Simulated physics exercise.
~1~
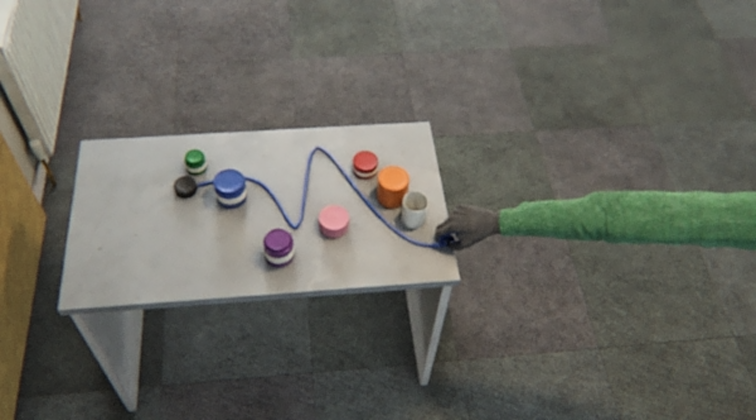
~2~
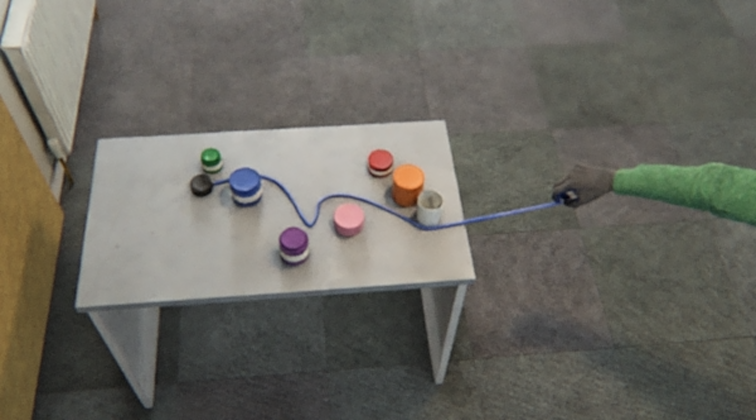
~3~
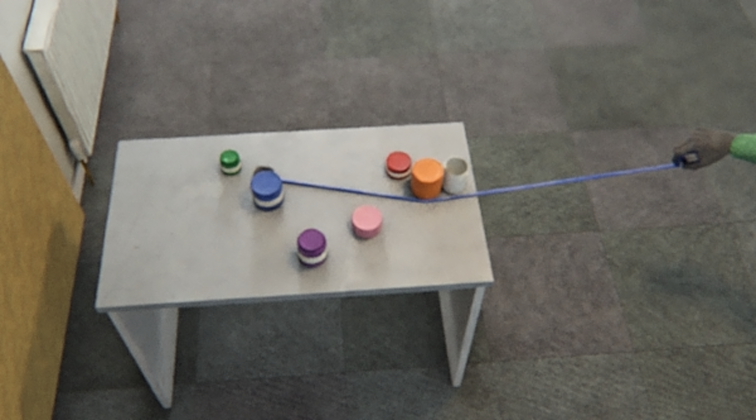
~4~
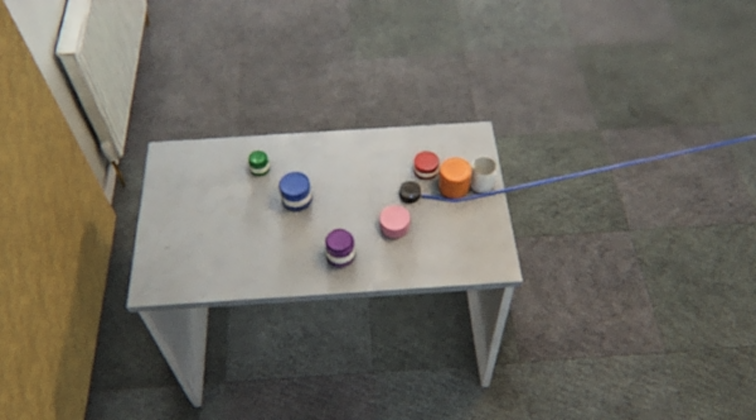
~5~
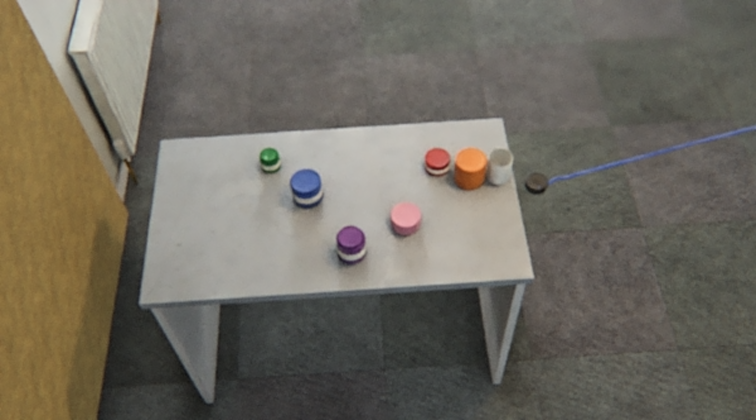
The clip opens on a pale desk seen from above, where a blue cord winds from a small black puck among colourful jars, tubs and a white cup. A dark hand in a green sleeve holds the cord's free end at the right edge and pulls it rightwards. The curves straighten, and the taut cord presses against the orange tub and white cup, shifting them. The puck slips past the blue tin and slides across the desk as the hand leaves view. Finally, the puck passes the nudged tub and cup and clears the right edge, still trailing behind the cord.
